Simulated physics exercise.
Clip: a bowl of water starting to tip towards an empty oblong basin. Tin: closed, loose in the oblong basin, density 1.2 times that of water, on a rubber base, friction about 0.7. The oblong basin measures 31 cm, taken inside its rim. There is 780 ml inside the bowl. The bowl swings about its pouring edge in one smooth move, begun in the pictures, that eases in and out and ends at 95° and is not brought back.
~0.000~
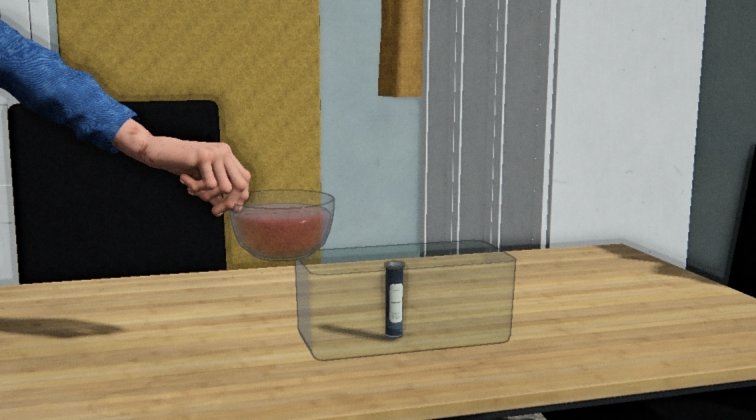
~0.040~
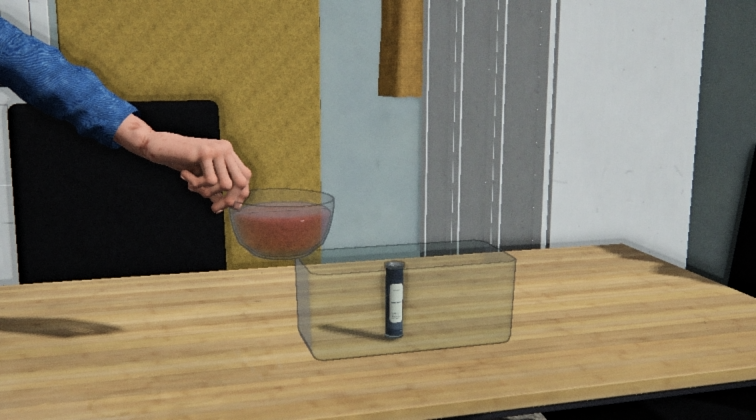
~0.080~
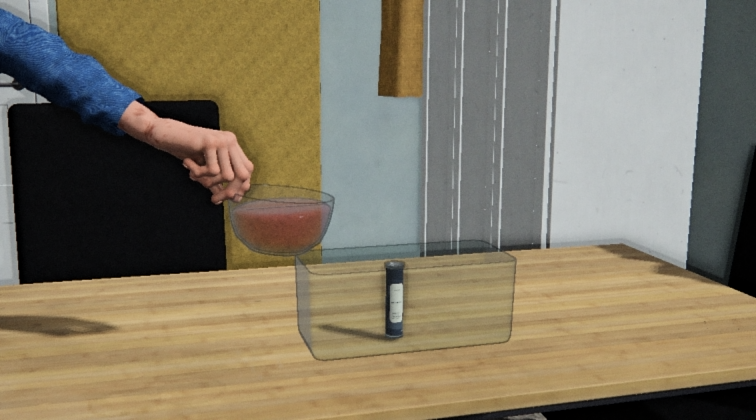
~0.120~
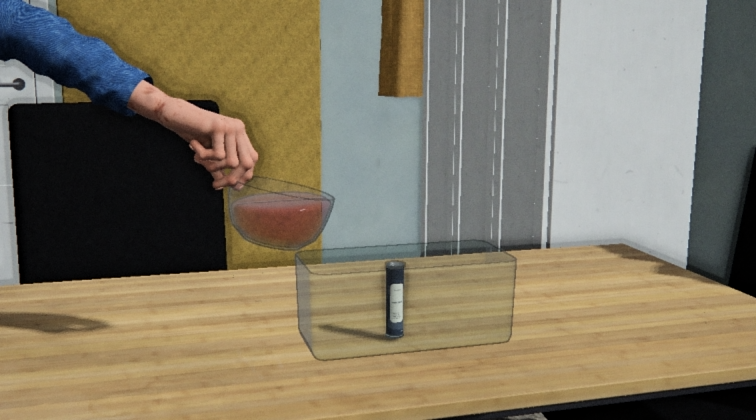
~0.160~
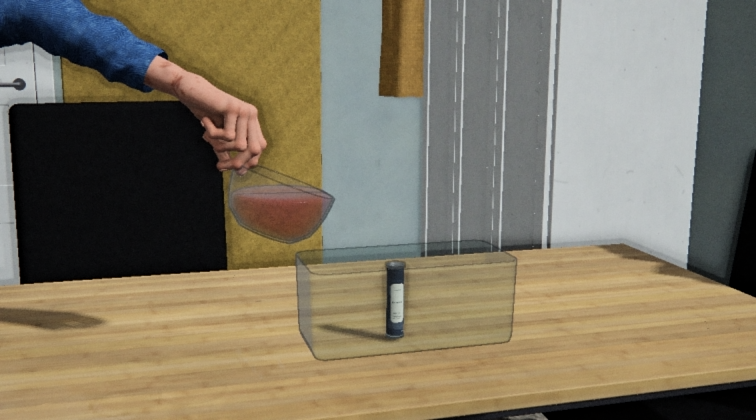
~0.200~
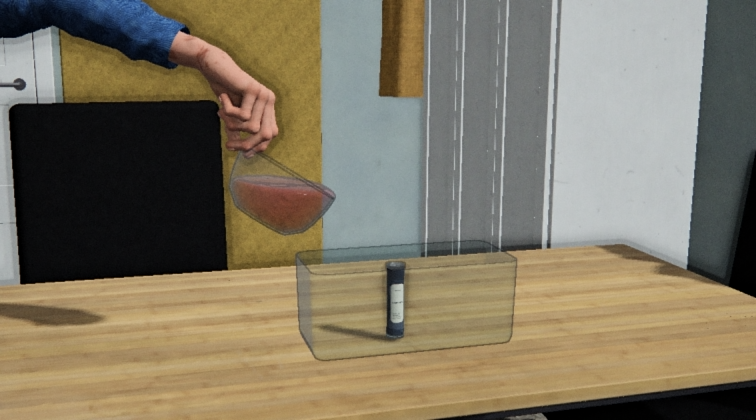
A hand in a blue sleeve, reaching in from the left, holds a clear bowl of reddish liquid and tilts it steadily rightward, slowly at first, then more steeply, the wrist rising as the liquid shifts toward the right rim. Below and to the right, a clear oblong basin holds a dark upright cylinder with a pale label. The still, slightly raised view shows a light wooden table before a black chair and mustard, grey and white panels.
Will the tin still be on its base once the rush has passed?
Watch, it's going to hold out.
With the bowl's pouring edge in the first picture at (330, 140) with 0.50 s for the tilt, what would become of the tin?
Result: Tin tipped over.
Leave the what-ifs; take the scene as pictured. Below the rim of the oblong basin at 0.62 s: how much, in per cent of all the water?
Roughly 76 percent of it.
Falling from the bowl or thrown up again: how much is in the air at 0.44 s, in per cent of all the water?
Some 46 % is the figure.
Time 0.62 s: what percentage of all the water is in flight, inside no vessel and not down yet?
Around 20 percent of it is airborne.
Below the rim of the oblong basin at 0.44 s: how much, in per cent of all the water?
I reckon close to 7 percent of it.
After 0.44 s the tilt is 92° and 47 per cent is still to pour; the tin stands where it began.
After 0.62 s the tilt is 95° and 5 per cent is still to pour; the tin stands where it began.
After 0.80 s the tilt is 95° and 0 per cent is still to pour; the tin stands where it began.
After 1.00 s the tilt is 95° and 0 per cent is still to pour; the tin stands where it began.
In the end the tin stands where it began.
